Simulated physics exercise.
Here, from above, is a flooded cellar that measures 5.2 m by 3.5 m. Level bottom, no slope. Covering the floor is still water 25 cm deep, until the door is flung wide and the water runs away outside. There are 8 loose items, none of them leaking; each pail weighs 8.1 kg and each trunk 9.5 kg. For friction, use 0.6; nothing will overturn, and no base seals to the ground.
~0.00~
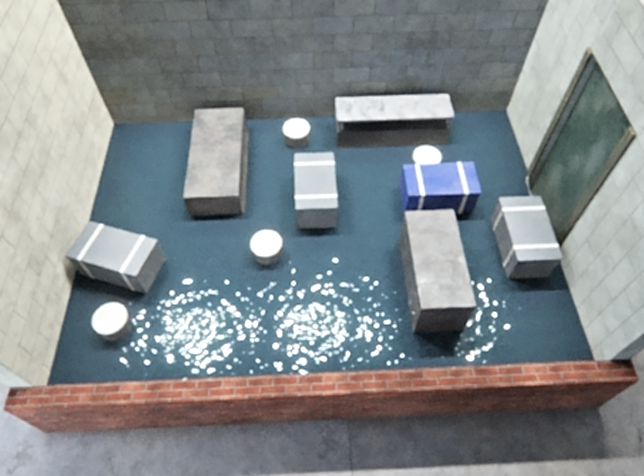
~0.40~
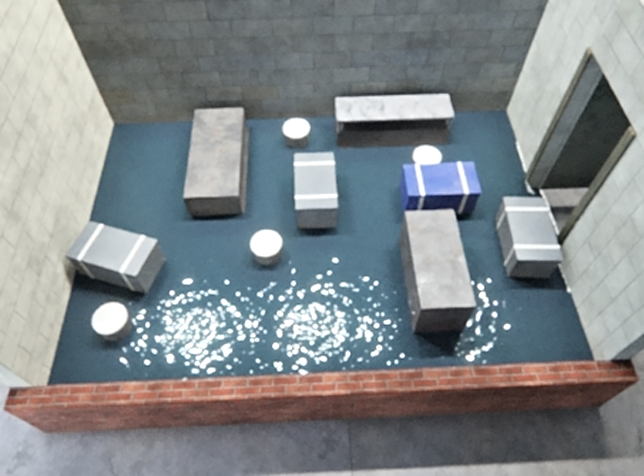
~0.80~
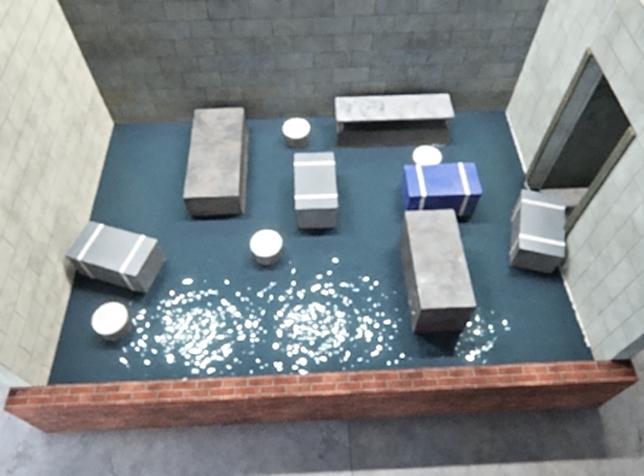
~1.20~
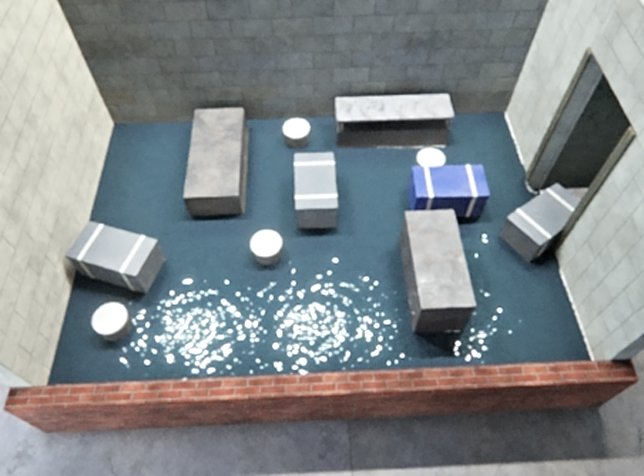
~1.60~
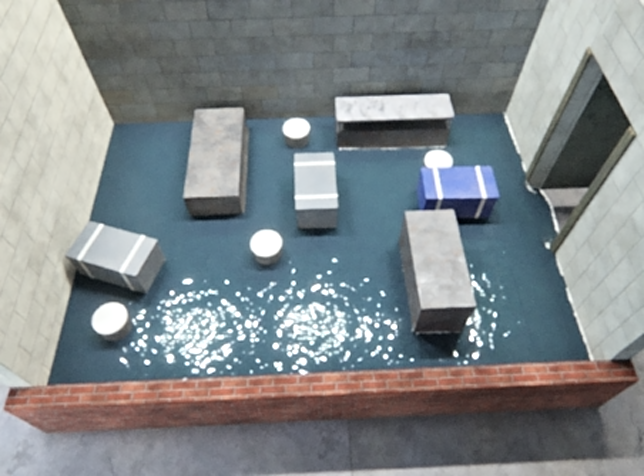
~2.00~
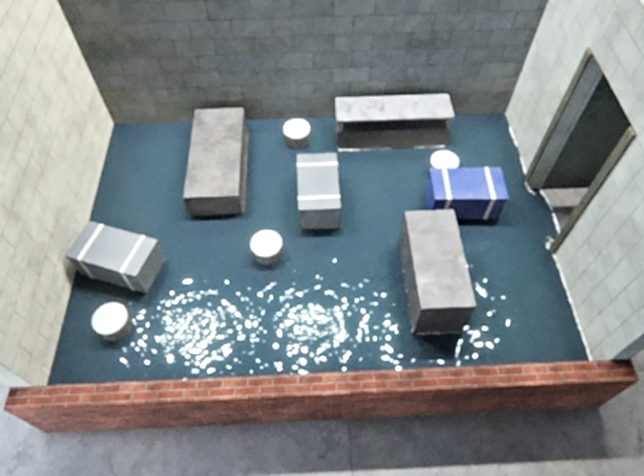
A flooded cellar with pale block walls and a low brick wall in front is seen from above, the view staying still. Grey trunks, dark stone blocks, round white objects and a blue trunk sit in dark water, with pale flecks scattered near the front. The door at right opens, the nearby grey trunk turns and passes out through the doorway, and the blue trunk drifts slowly right.
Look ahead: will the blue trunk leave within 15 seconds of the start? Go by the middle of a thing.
Result: Outdoors.
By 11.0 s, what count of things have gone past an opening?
That would be 4.
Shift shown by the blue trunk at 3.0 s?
It has shifted about 60 cm.
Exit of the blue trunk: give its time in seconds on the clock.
4.0 s or so.
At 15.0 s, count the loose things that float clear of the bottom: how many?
Count: 4.
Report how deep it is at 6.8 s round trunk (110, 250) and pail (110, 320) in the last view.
About 19 and 19 cm.
After 3.0 s the blue trunk is near (502, 184), 0.7 m from its start, afloat; 1 of 8 are out; 7 afloat.
After 6.8 s the blue trunk has gone out; 3 of 8 are out; 5 afloat.
After 11.0 s the blue trunk has gone out; 4 of 8 are out; 4 afloat.
After 15.0 s the blue trunk has gone out; 4 of 8 are out; 4 afloat.
